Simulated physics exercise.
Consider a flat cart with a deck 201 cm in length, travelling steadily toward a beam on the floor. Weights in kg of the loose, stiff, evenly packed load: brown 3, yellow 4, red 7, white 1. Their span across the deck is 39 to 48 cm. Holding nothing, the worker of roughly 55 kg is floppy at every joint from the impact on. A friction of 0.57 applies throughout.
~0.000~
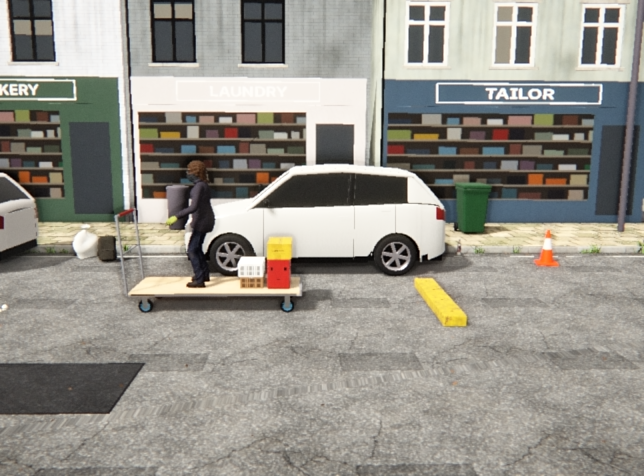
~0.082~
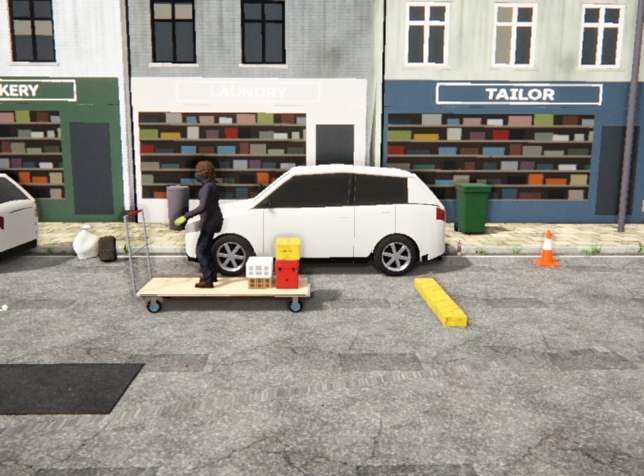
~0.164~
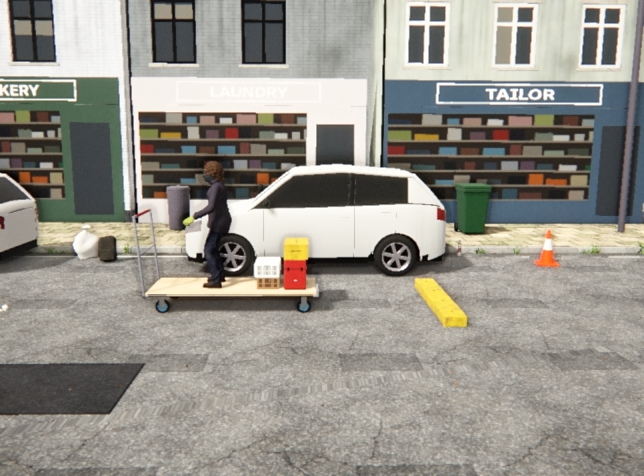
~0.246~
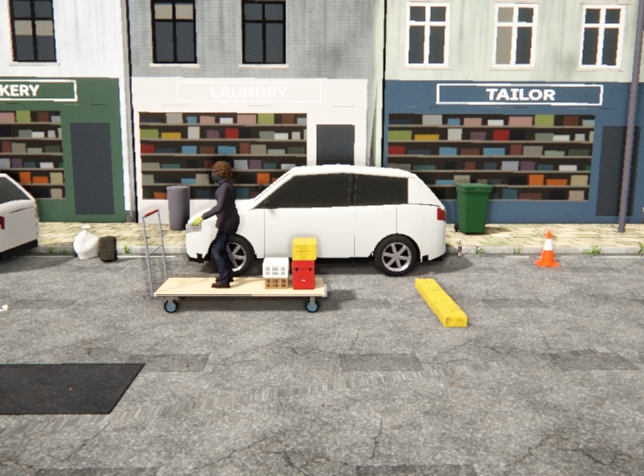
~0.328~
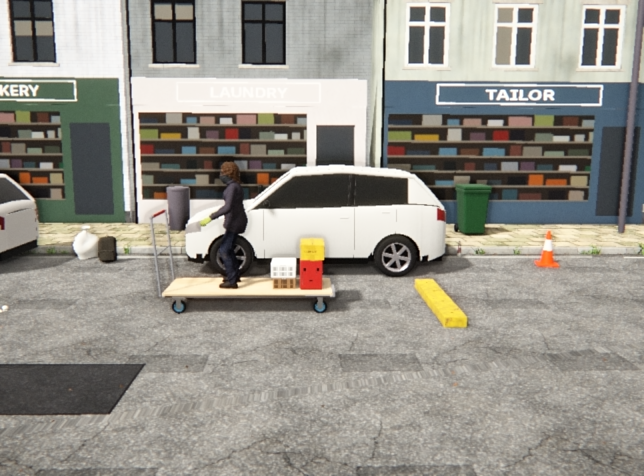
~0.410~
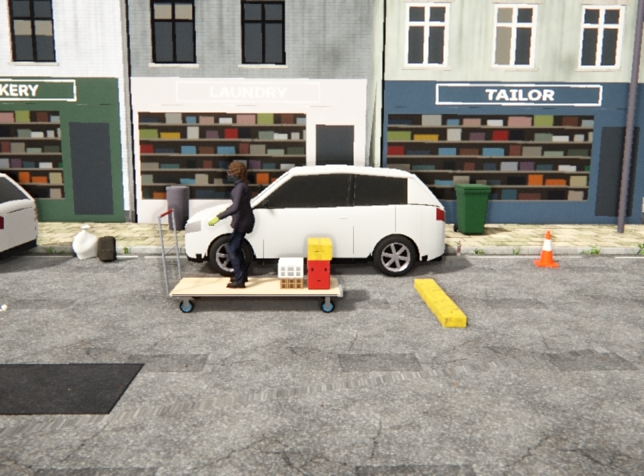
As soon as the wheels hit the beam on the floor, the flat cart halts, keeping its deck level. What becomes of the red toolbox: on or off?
The red toolbox comes off.
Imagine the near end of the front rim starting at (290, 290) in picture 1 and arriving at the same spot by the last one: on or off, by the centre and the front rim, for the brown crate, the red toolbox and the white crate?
In that case the brown item would stay put, the red item would go over and the white item would stay put.
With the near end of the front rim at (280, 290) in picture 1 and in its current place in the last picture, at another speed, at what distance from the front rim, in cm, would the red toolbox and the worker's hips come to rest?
Red overshoots the rim by 0 cm, while the hips stay 50 cm short of it.
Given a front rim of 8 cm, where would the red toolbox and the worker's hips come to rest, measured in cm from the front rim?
Then the red one stops 10 cm short of the rim and the hips 70 cm short of it.
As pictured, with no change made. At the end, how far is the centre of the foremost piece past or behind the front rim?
Past the rim by around 40 cm.
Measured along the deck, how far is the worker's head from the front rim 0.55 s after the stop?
The head is some 90 cm back from the front rim.
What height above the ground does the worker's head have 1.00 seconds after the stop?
At that moment it's around 80 cm off the ground.
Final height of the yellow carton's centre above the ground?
Height: Roughly 15 centimetres.
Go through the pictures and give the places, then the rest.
Red toolbox (279, 270), white crate (252, 267), rim corner (301, 293); 167 cm short of the stop, in the first frame.
Red toolbox (287, 271), white crate (260, 267), rim corner (309, 293); 158 cm short of the stop, in the second frame.
Red toolbox (295, 271), white crate (268, 267), rim corner (317, 293); 148 cm short of the stop, in the third frame.
Red toolbox (304, 271), white crate (276, 267), rim corner (326, 294); 138 cm short of the stop, in the fourth frame.
Red toolbox (311, 271), white crate (284, 268), rim corner (334, 294); 128 cm short of the stop, in the fifth frame.
Red toolbox (318, 271), white crate (291, 267), rim corner (341, 294); 119 cm short of the stop. Speed about 1.2 m/s, in the sixth frame.
After 1.41 s the deck stops.
After 1.96 s the red toolbox is 11 cm behind the rim, tilted 20°, near (427, 268) in the last picture's view.
After 2.41 s the red toolbox is 9 cm behind the rim, tilted 25°, near (429, 268) in the last picture's view.
When all is still (5.4 s), past the rim, yellow carton and red toolbox; behind it, brown crate, white crate and the worker's hips.
